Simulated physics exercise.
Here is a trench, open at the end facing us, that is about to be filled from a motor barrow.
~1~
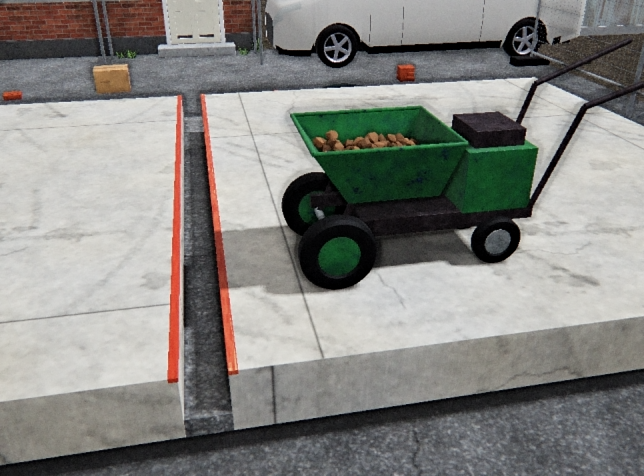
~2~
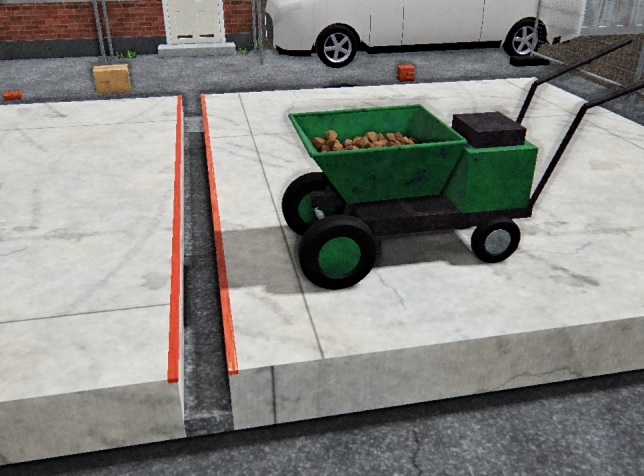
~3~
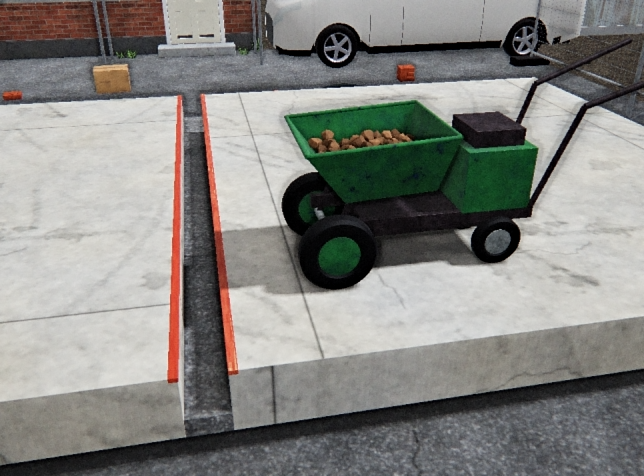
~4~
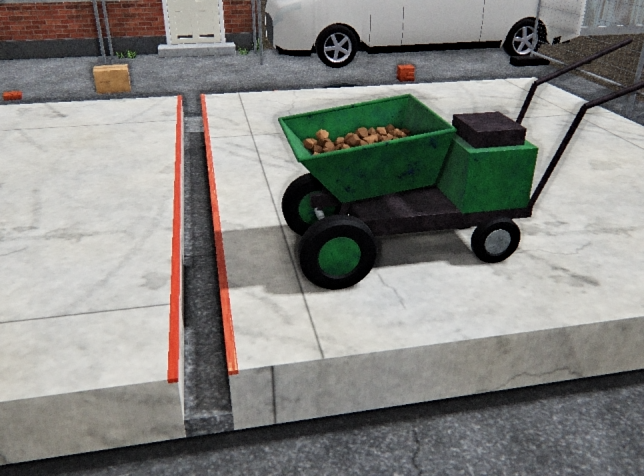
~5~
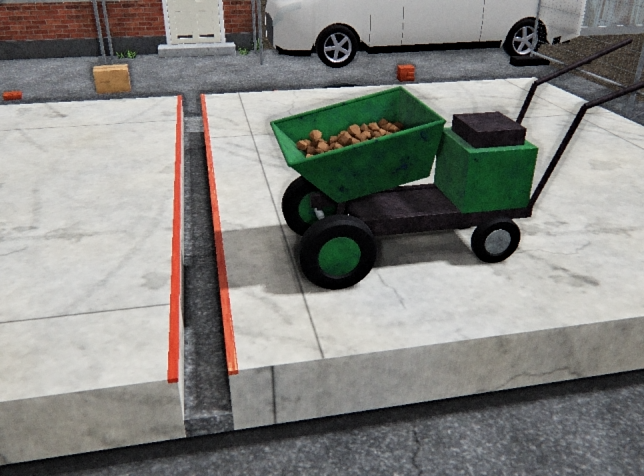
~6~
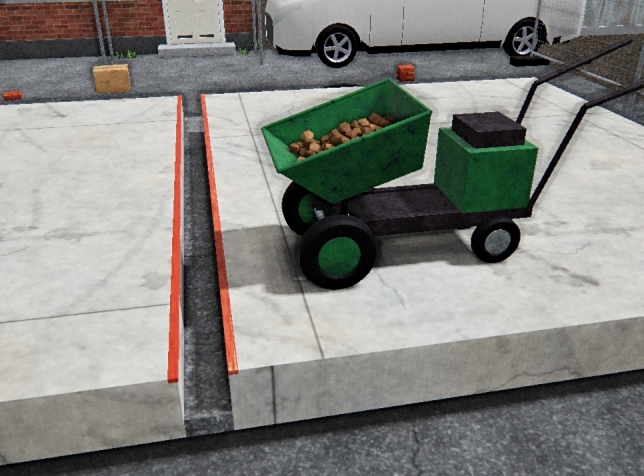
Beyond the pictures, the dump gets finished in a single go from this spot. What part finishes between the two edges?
I expect most of the load to land in the trench.
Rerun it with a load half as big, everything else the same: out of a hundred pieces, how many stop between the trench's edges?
Roughly 100 %.
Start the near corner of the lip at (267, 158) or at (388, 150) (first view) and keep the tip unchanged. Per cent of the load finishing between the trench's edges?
Approximately 10 per cent and 30 per cent, in that order.
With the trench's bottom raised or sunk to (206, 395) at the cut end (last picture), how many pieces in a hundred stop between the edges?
It works out to some 70 percent.
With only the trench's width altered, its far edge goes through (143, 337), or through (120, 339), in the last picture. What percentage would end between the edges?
Around 100 percent first, around 100 percent second.
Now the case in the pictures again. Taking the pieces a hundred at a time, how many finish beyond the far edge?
That share comes out near 10 in a hundred.
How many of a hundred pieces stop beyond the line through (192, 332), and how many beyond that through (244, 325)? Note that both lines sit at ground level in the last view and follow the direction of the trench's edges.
Close to 40 and 100 per cent respectively.
Shortly afterwards, skip tipped steeply; the whole lot in the skip.
Next, skip tipped right over; near two thirds in the skip; only a few short of the trench; near a quarter in or heaped over the trench; only a few beyond it; only a few falling.
Some moments later, skip tipped right over; only a few in the skip; only a few short of the trench; the bulk in or heaped over the trench; a little beyond it.
In the end, skip tipped right over; only a few short of the trench; the bulk in or heaped over the trench; a little beyond it.
